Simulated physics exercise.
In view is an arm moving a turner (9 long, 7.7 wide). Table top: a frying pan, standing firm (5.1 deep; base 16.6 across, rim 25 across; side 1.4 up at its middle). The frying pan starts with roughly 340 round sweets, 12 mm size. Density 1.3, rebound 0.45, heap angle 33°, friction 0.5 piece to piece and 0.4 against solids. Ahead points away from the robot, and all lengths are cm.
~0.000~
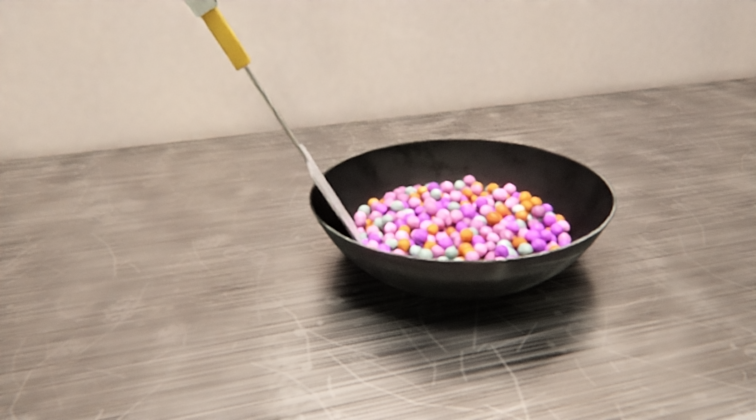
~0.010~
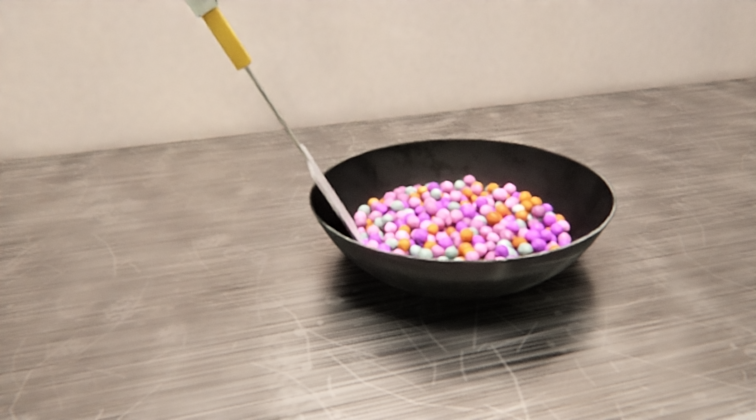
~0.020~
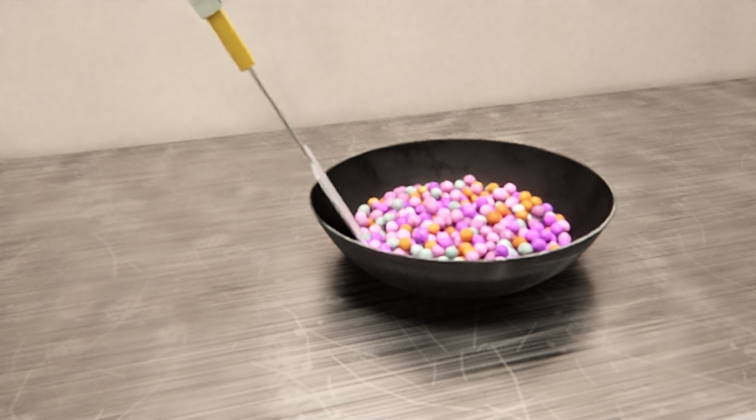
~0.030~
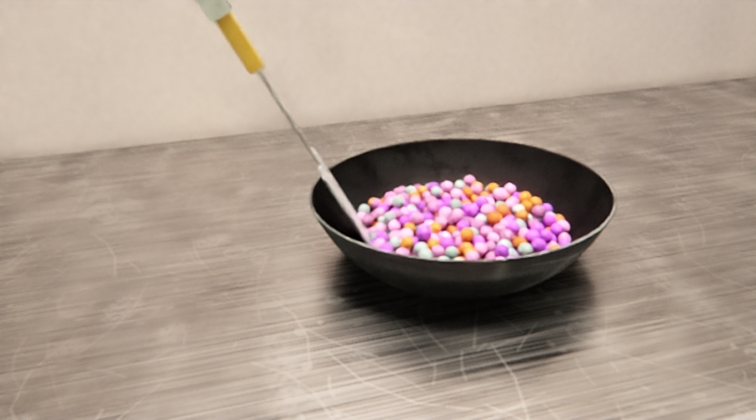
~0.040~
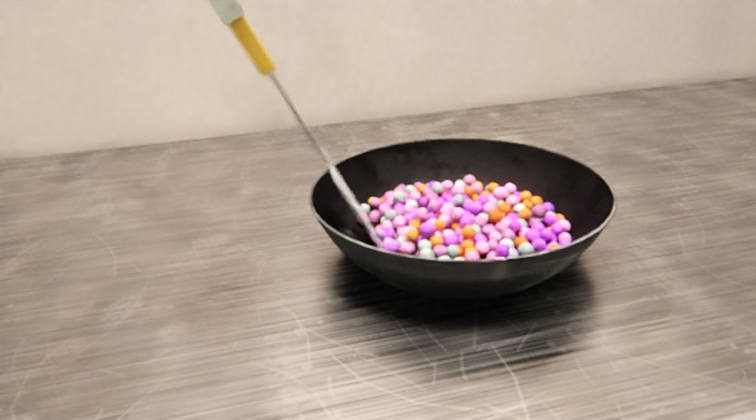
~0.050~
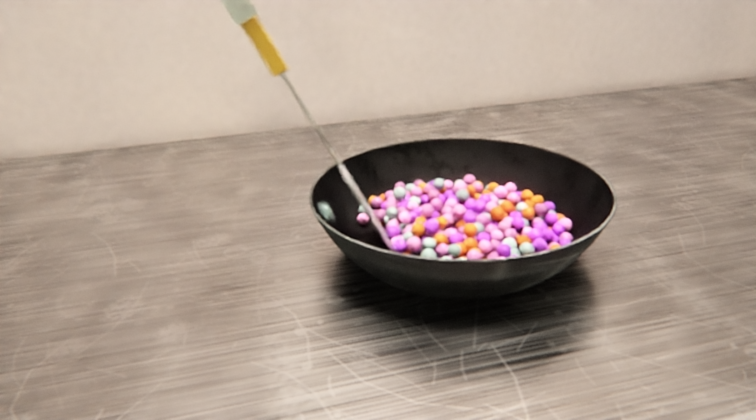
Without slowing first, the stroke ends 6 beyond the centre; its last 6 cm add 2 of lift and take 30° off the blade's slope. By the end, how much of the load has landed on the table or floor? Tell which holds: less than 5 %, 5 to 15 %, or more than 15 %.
What holds is less than 5 %.
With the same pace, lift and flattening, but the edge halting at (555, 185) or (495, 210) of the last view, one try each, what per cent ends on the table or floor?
Roughly 20 and 0 per cent.
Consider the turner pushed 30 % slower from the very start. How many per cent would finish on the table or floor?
It would be near 0 per cent.
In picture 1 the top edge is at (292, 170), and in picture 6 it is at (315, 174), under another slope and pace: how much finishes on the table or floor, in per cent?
Close to 0 in a hundred.
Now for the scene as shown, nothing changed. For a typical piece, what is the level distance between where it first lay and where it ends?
Near 3 cm, measured level.
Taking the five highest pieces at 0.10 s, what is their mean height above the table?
About 7 cm.
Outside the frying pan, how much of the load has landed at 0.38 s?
0 per cent.
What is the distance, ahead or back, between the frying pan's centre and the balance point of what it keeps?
Offset: About 4.5 cm, ahead.
By 0.10 s, sloping 64°, highest piece 16 above the table; 338 in the frying pan, 1 on the blade or in flight.
By 0.15 s, sloping 53°, highest piece 25 above the table; 338 in the frying pan, 1 on the blade or in flight.
By 0.38 s, sloping 34°, highest piece 35 above the table; 338 in the frying pan, 1 on the blade or in flight.
By 1.42 s, sloping 34°, highest piece 5 above the table; 338 in the frying pan, 1 on the table or floor.
Final count, 338 in the frying pan, 1 on the table or floor. That is 0 % on the table or floor.
